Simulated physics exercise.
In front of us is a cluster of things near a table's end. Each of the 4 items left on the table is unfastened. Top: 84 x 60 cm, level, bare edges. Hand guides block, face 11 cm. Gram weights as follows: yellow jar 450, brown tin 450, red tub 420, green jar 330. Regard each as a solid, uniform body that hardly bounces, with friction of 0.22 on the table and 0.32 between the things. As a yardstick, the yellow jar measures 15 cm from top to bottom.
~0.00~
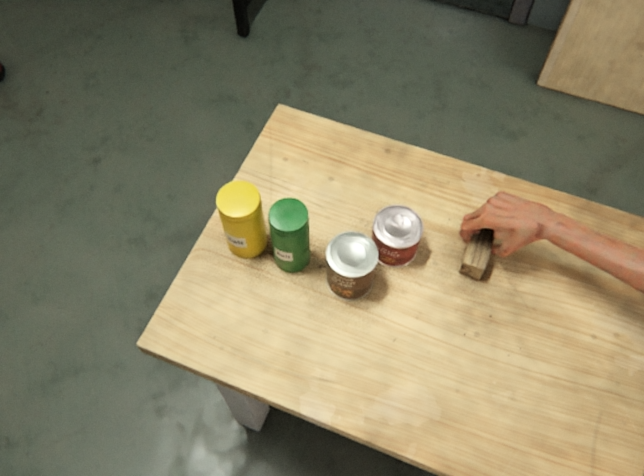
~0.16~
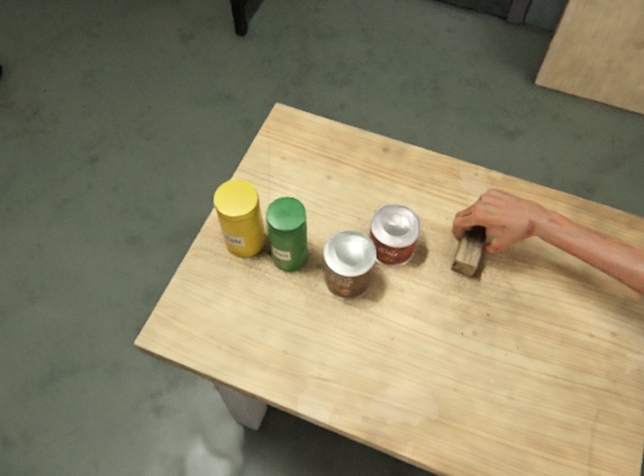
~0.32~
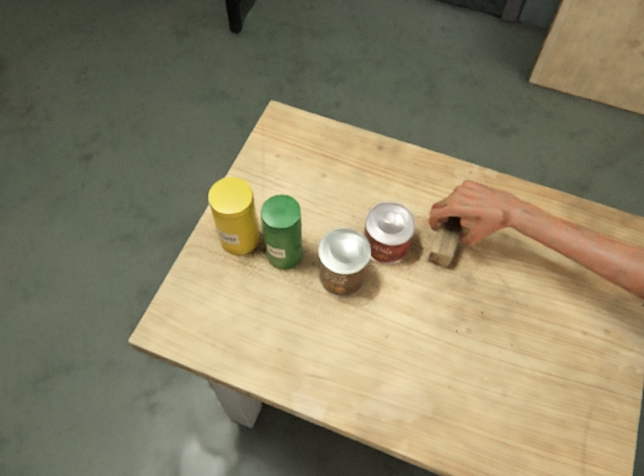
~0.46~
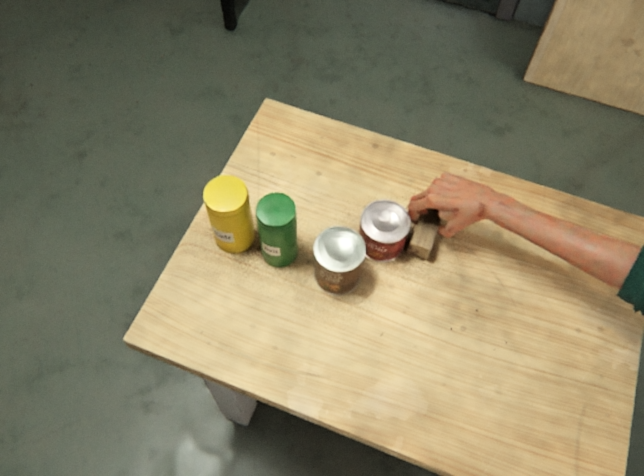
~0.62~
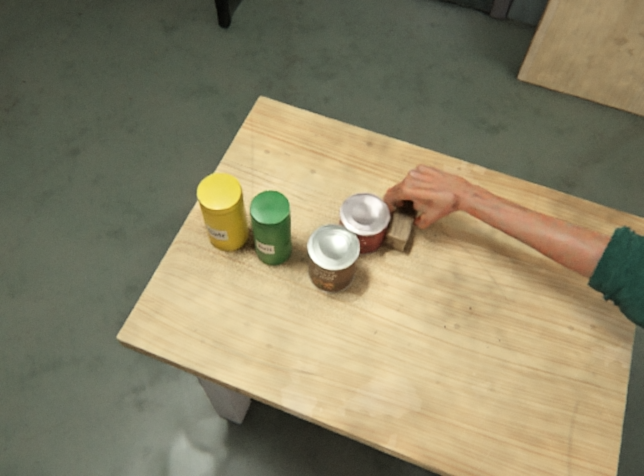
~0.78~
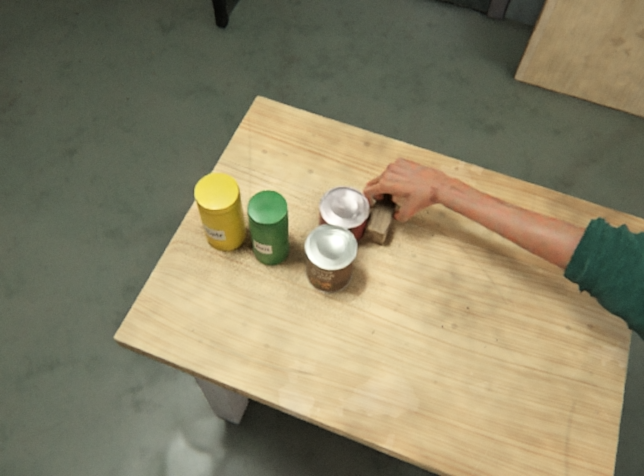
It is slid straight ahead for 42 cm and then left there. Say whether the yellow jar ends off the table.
Result for the yellow jar: Not off.
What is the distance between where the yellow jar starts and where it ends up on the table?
Around 0 centimetres.
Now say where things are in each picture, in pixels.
In the first picture, 0 cm of push; yellow jar (243, 221); brown tin (351, 267).
In the second picture, 1 cm of push; green jar (288, 236); brown tin (349, 266).
In the third picture, 5 cm of push; red tub (388, 233); green jar (283, 233).
In the fourth picture, 8 cm of push; brown tin (338, 262); red tub (383, 231).
In the fifth picture, 11 cm of push; red tub (363, 224) shifted 3 cm; green jar (272, 229).
In the sixth picture, 15 cm of push; yellow jar (222, 213); red tub (343, 217) shifted 6 cm.
Around 1.18 s, 23 cm of push; red tub shifted 15 cm.
Around 1.68 s, 34 cm of push; red tub shifted 26 cm.
Finally (2.4 s), not toppled but over 4 cm from the start, red tub; the other 3 still in place (within 4 cm). Final places as that camera would see them, yellow jar near (222, 213).
